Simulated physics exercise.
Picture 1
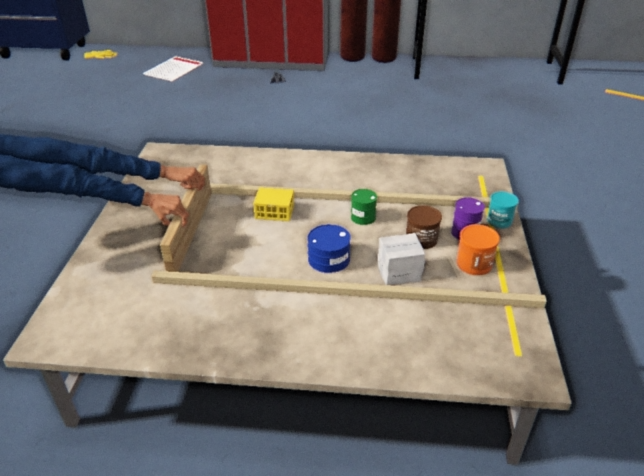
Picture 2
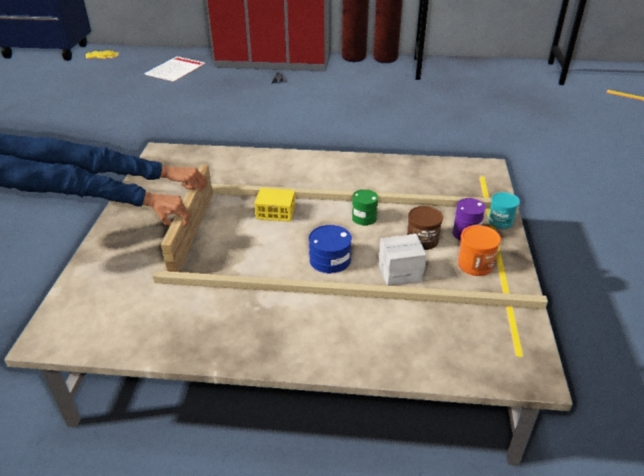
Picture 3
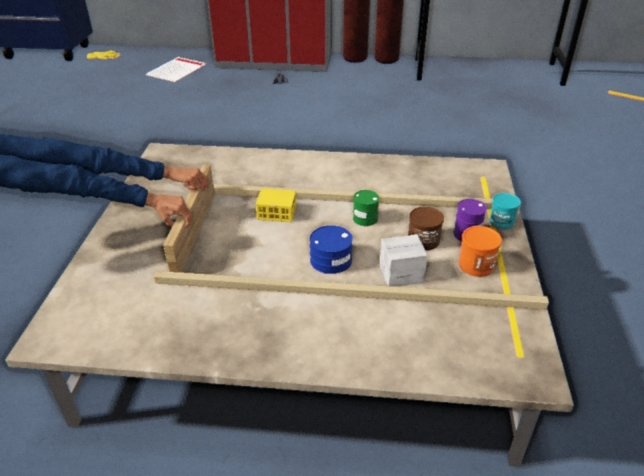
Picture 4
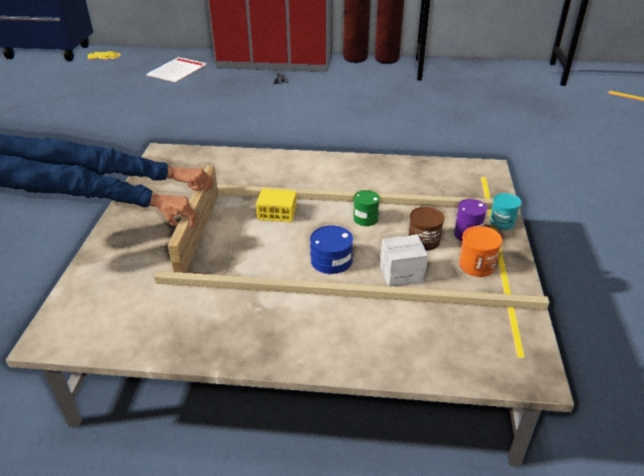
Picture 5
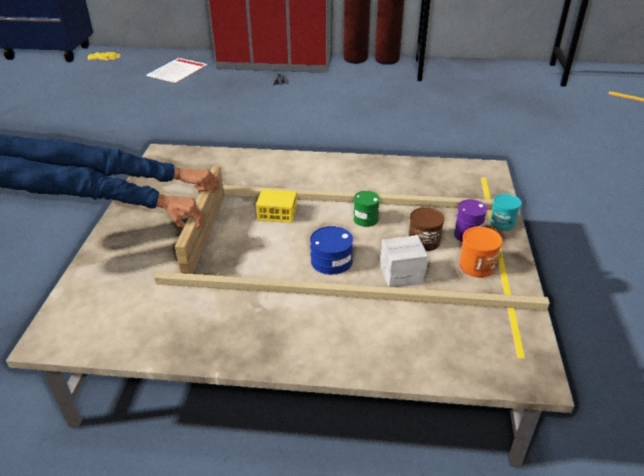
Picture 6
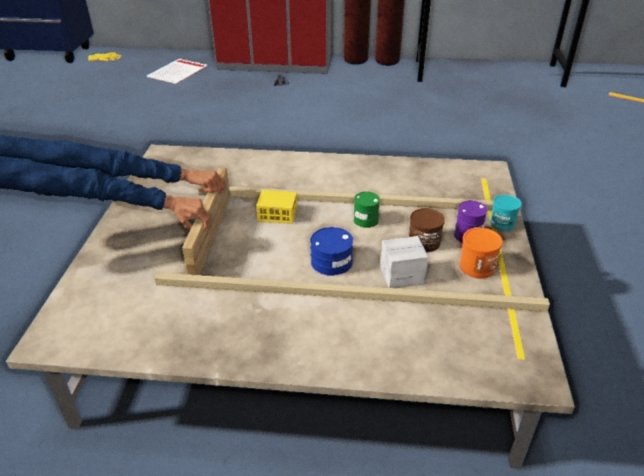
To begin with, two hands hold a wooden plank upright at the left of a table, where a yellow crate, a white box and several colored containers sit between two rails. The hands then slide the plank slightly rightward toward the crate, while the objects stay practically still.
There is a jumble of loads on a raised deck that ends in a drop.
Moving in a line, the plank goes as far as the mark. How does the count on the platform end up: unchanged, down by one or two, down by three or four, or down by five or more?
It ends down by five or more.
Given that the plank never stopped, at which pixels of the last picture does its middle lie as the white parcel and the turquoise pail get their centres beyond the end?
Points: About (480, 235) and about (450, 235).
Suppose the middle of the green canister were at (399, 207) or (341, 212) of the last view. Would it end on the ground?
First it does not stay, second it does not stay.
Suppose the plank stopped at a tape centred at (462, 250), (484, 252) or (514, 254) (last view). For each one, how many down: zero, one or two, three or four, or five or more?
Well, it comes out as just one or two, at least five and at least five, in that order.
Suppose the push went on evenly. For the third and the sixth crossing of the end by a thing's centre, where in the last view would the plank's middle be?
At (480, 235) for the third, at (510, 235) for the sixth.
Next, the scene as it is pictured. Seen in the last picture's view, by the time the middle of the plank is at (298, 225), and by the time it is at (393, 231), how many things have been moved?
Moved so far: 1, then 4.
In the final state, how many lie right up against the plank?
The count in contact is 3.
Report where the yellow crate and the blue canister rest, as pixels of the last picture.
(513, 219) and (527, 260), roughly.
Soon after, none off yet; turquoise pail at rest near (505, 213); orange pail at rest near (480, 253); purple canister at rest near (470, 222).
After that, none off yet; turquoise pail at rest near (505, 213); orange pail at rest near (480, 253); purple canister moving near (473, 223).
In the end, the number that fall off is five or more; gone, green canister, white parcel, purple canister, orange pail and turquoise pail.
